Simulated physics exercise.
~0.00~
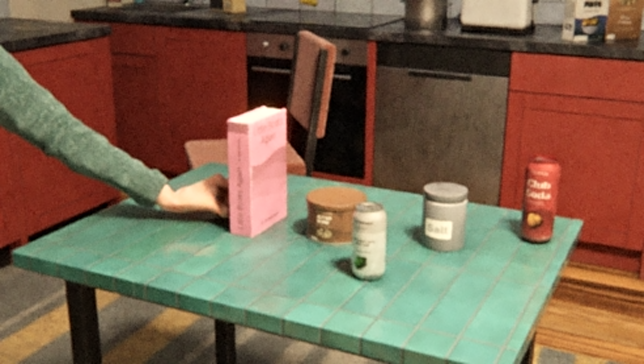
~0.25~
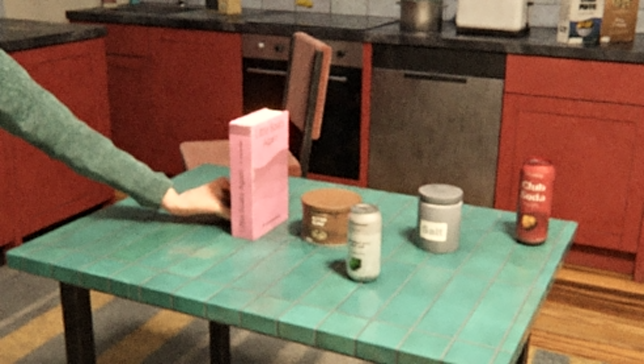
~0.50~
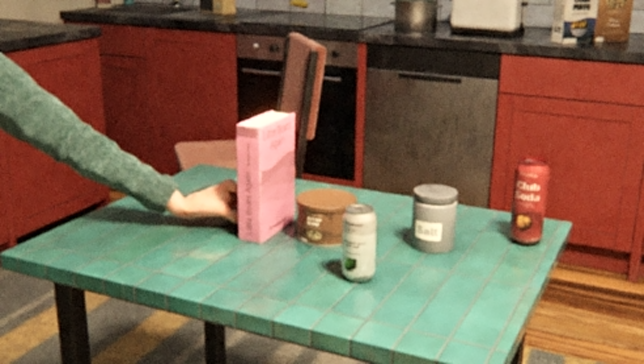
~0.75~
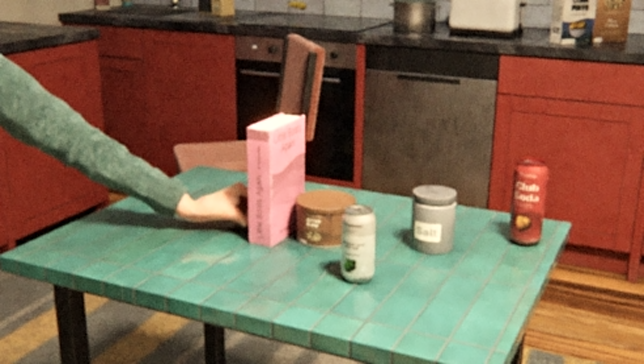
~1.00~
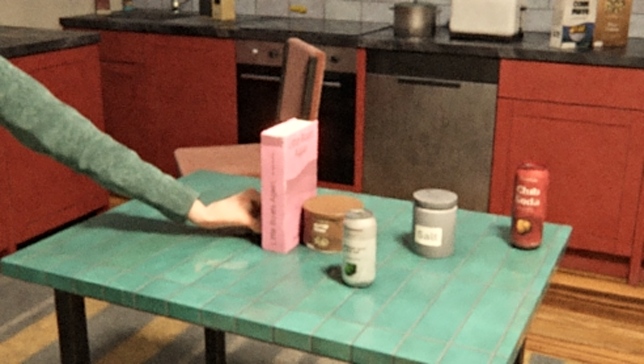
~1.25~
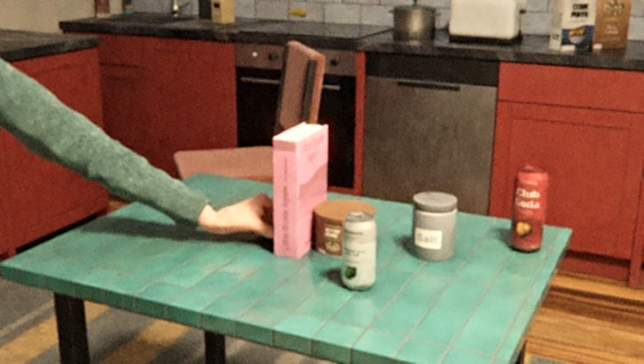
A pink book stands upright on a green tiled table in a kitchen, with a hand in a green sleeve reaching in from the left to touch it. Beside it are a brown tub, a white can, a grey jar and a red can. The hand slowly pushes the book to the right, a little at a time, towards the tub. As the push continues, the tub also shifts slightly right, behind the white can. The other items stay in place. At the end, the book is still upright, close against the tub, with the hand beside it.
